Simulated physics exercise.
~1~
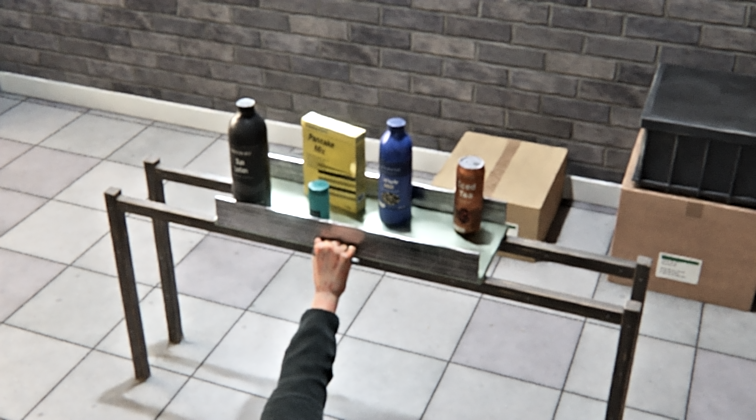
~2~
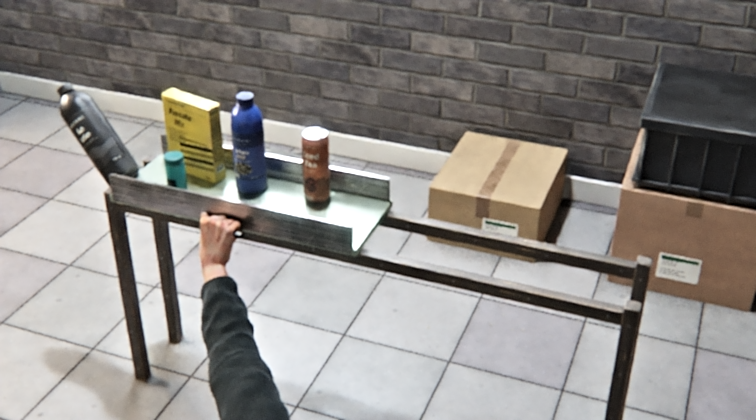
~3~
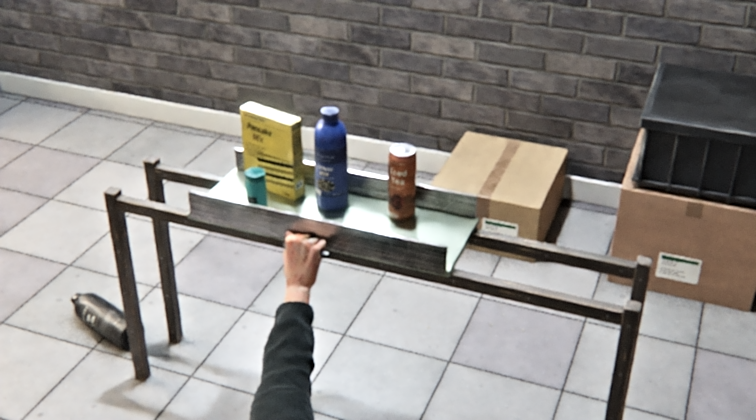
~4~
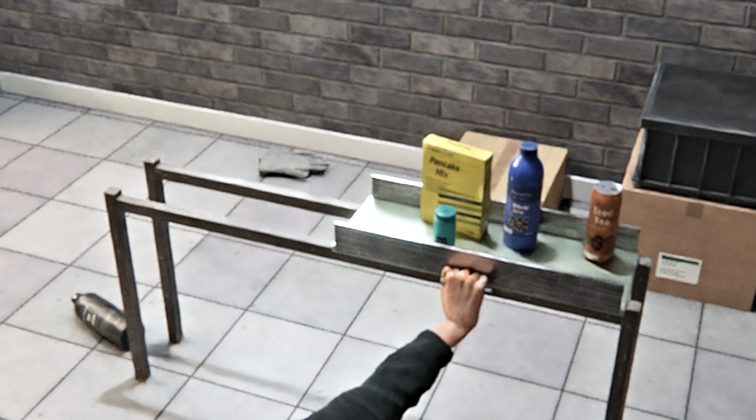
Tray pushed by hand sliding left on rails, black bottle tipping off the end to the floor, four other items riding back right upright.
